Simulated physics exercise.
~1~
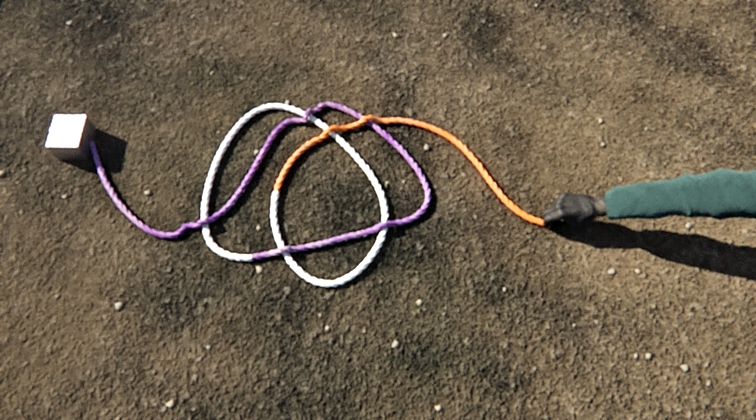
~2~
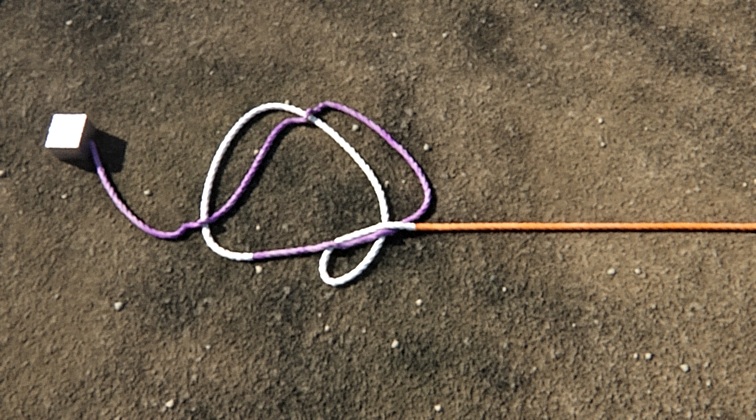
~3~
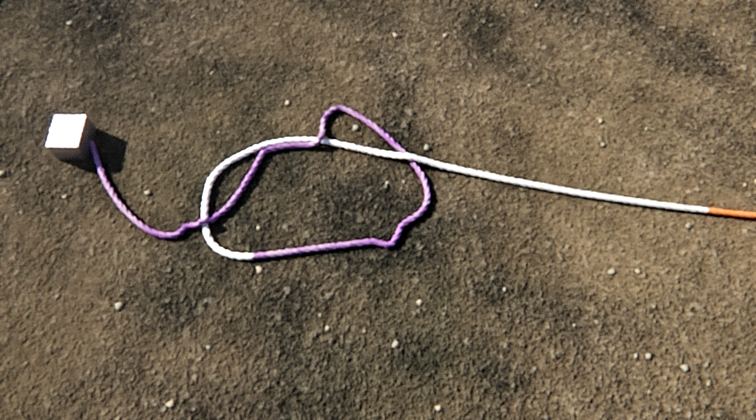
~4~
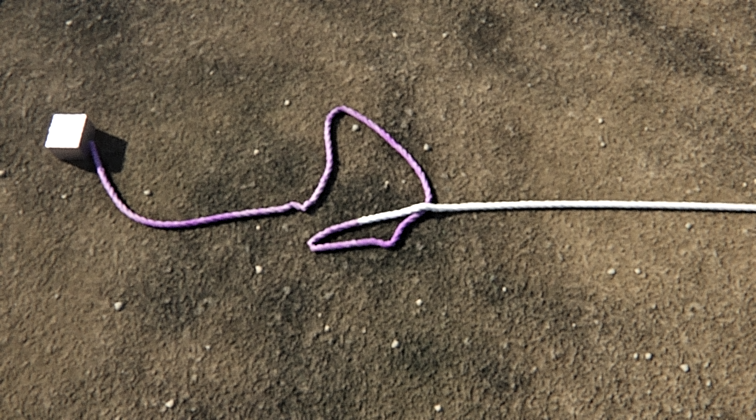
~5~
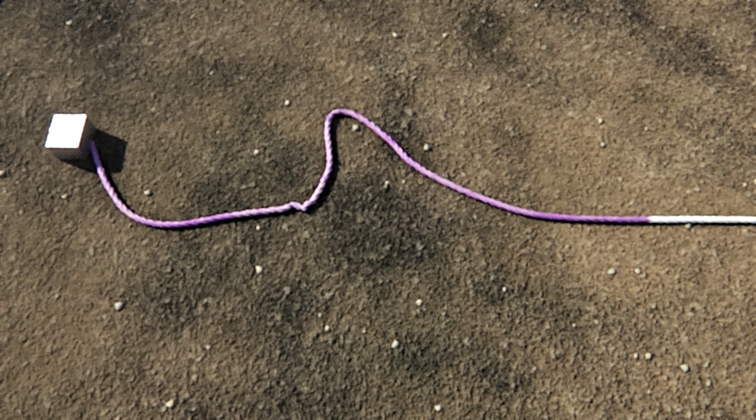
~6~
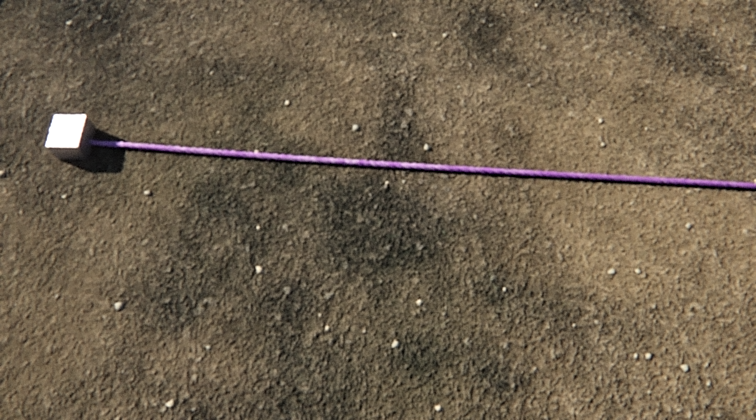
A gloved hand in a green sleeve drew the orange end of a looped purple, white and orange rope off to the right, and the loops shrank and slipped open one after another until the purple part stretched straight from the pale block.
